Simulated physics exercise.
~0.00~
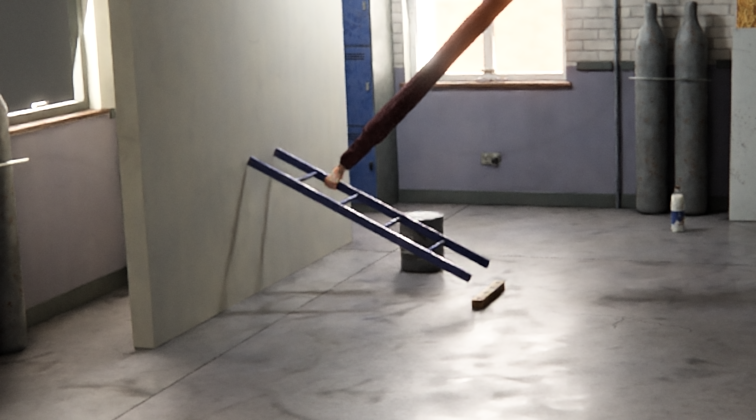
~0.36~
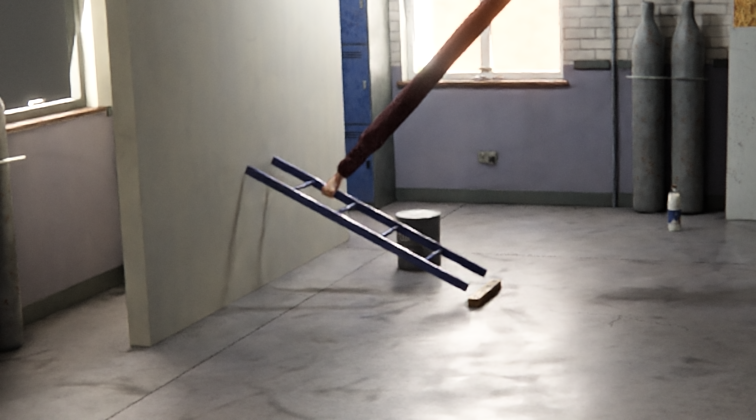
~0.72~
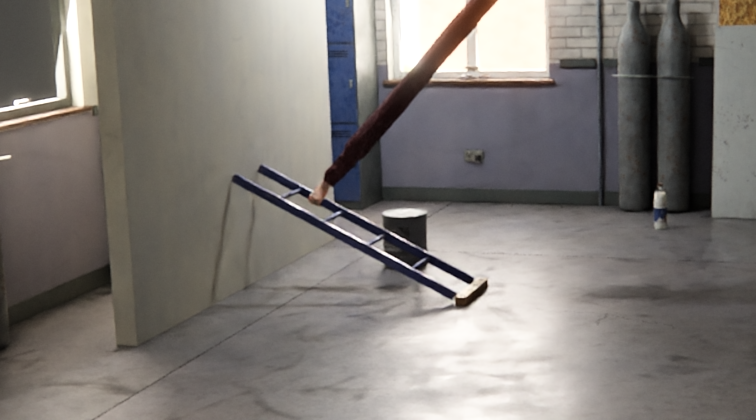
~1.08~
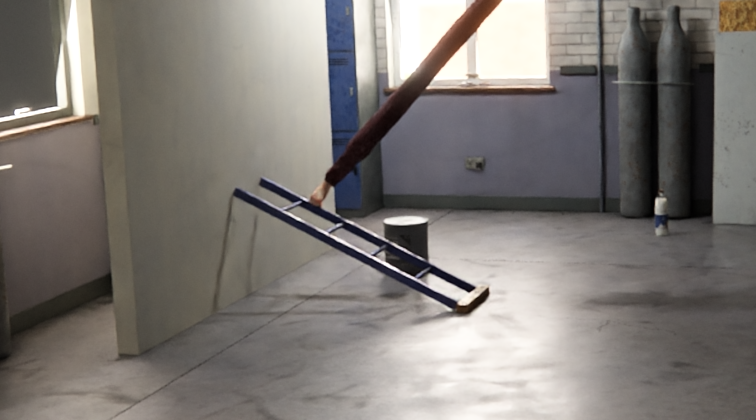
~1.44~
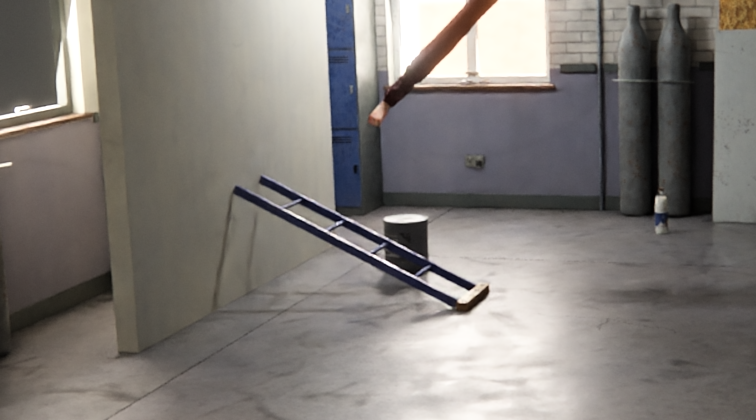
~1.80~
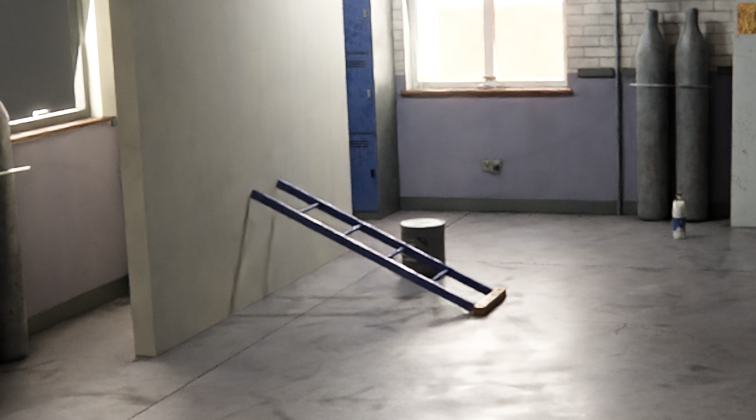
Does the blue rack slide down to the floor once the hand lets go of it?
No, the blue rack holds its place, still leaning against the wall with its foot at the batten after the hand has gone.
